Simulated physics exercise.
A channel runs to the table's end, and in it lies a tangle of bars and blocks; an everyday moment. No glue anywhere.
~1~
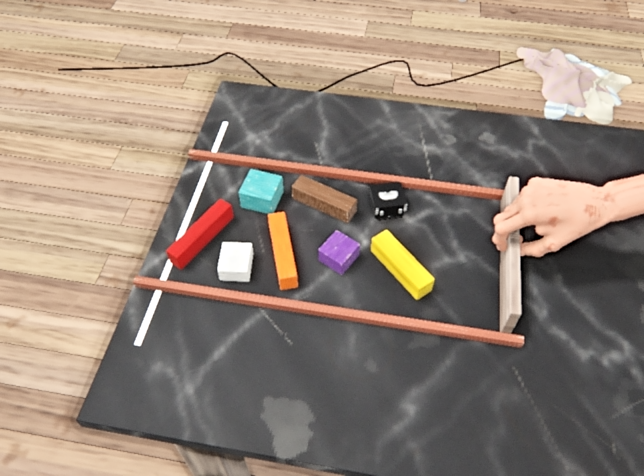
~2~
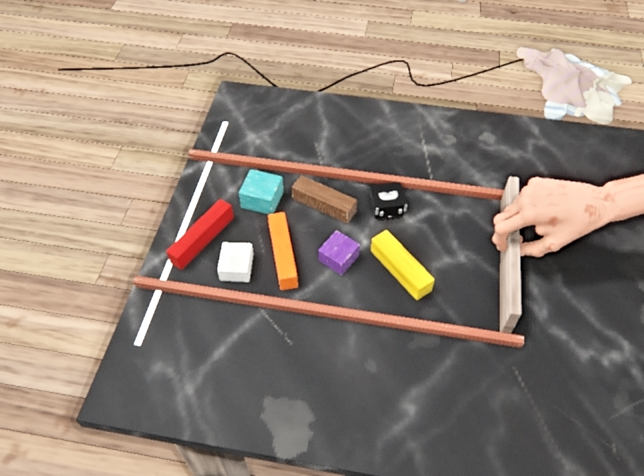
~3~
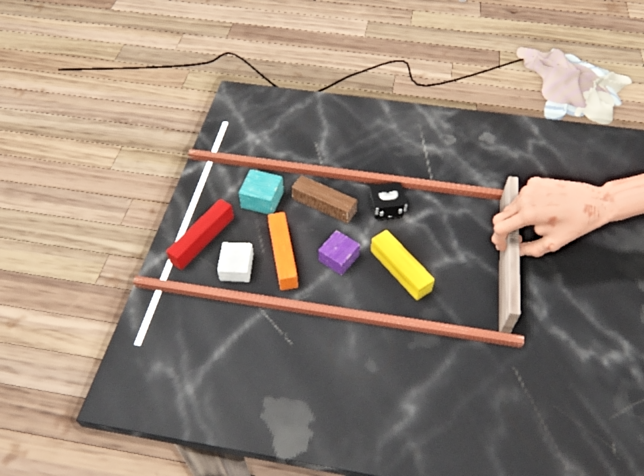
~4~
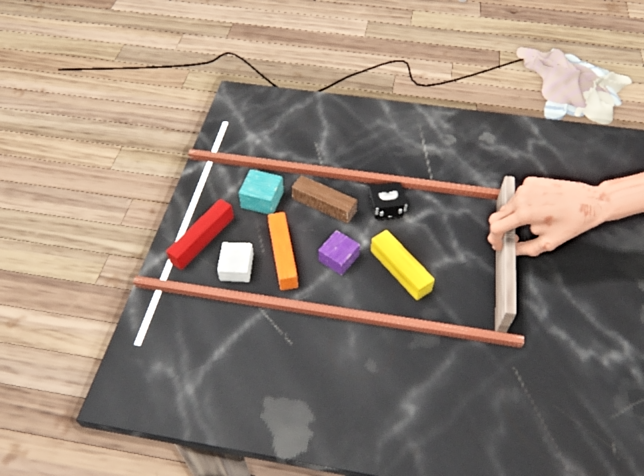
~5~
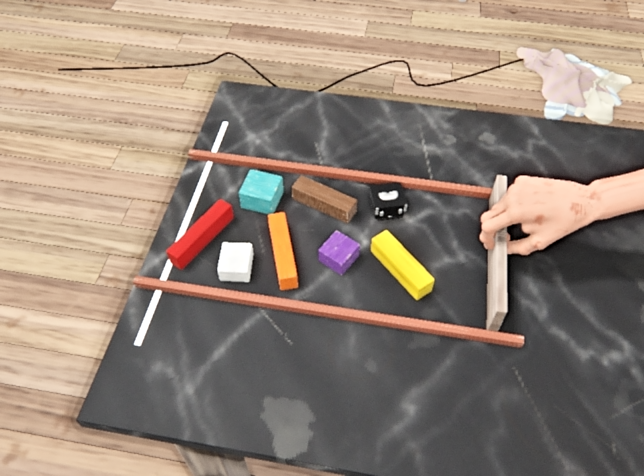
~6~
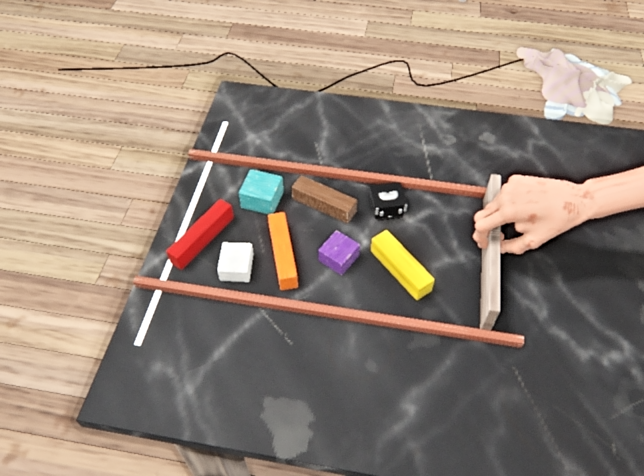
A hand at the right grips an upright pale board set across two reddish rails on a dark marbled tabletop, seen from above at an angle over a wooden floor. Between the rails lie red, white, turquoise, orange, brown, purple and yellow pieces and a small black object, with white tape at the left. After staying still, the hand slides the board slightly left; the pieces and camera stay still.
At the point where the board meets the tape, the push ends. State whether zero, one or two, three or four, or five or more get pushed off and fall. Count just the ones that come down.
The count that comes down will most likely be five and up.
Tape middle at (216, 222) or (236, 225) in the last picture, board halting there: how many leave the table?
In order, 3 then 1.
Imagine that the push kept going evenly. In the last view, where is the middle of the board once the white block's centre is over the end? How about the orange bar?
White block: (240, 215); orange bar: (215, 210).
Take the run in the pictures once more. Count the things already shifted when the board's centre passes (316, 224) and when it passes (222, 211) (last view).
Counts: 7 / 8.
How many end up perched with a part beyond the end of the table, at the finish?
It's 1.
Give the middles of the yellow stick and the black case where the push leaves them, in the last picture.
Final spots - yellow stick (172, 226), black case (187, 172).
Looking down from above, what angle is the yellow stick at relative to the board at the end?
Close to 0°.
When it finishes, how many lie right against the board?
All in all, 2.
Soon after, none off yet; red stick at rest near (201, 234); white block at rest near (236, 262); turquoise block moved a little near (251, 191).
At rest, the number that fall off is five or more; fallen, purple block, brown bar, orange bar, turquoise block, white block and red stick.
